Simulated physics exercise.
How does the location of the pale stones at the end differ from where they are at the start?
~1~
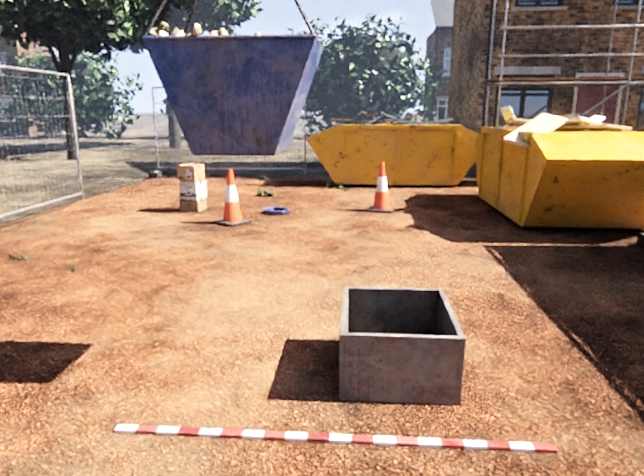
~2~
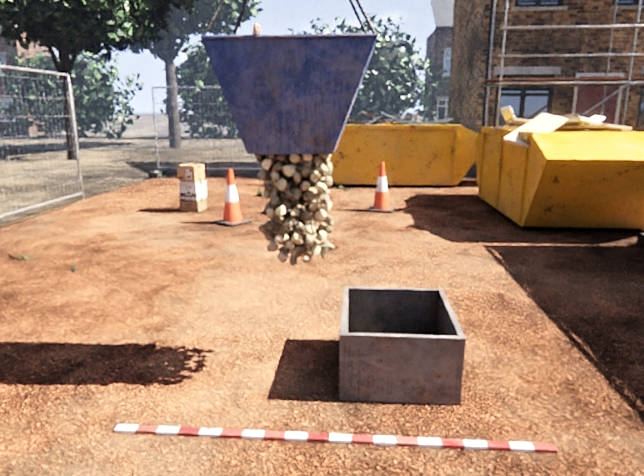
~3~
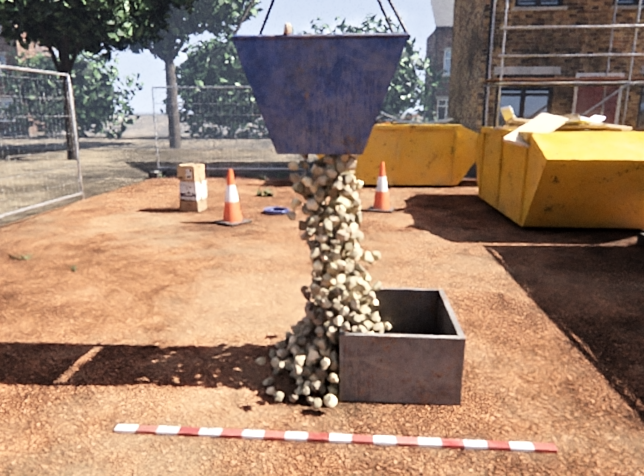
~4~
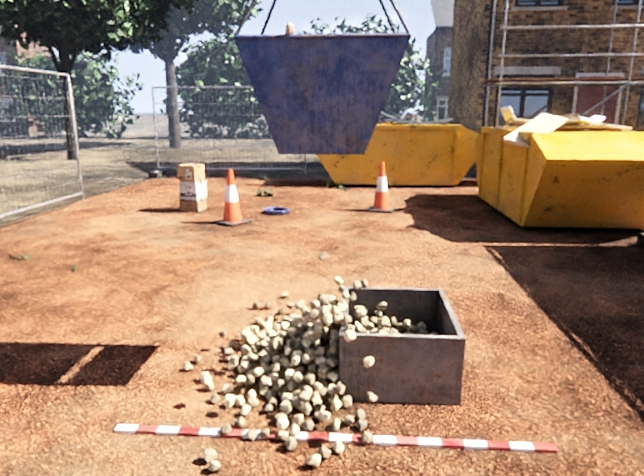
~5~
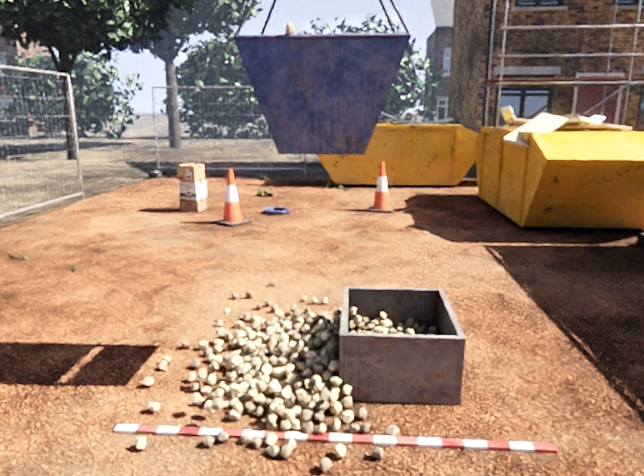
At the start the stones are up in the hanging blue skip at the upper left. By the end they are lower and farther right, mostly heaped on the ground left of the grey bin, with some inside it.
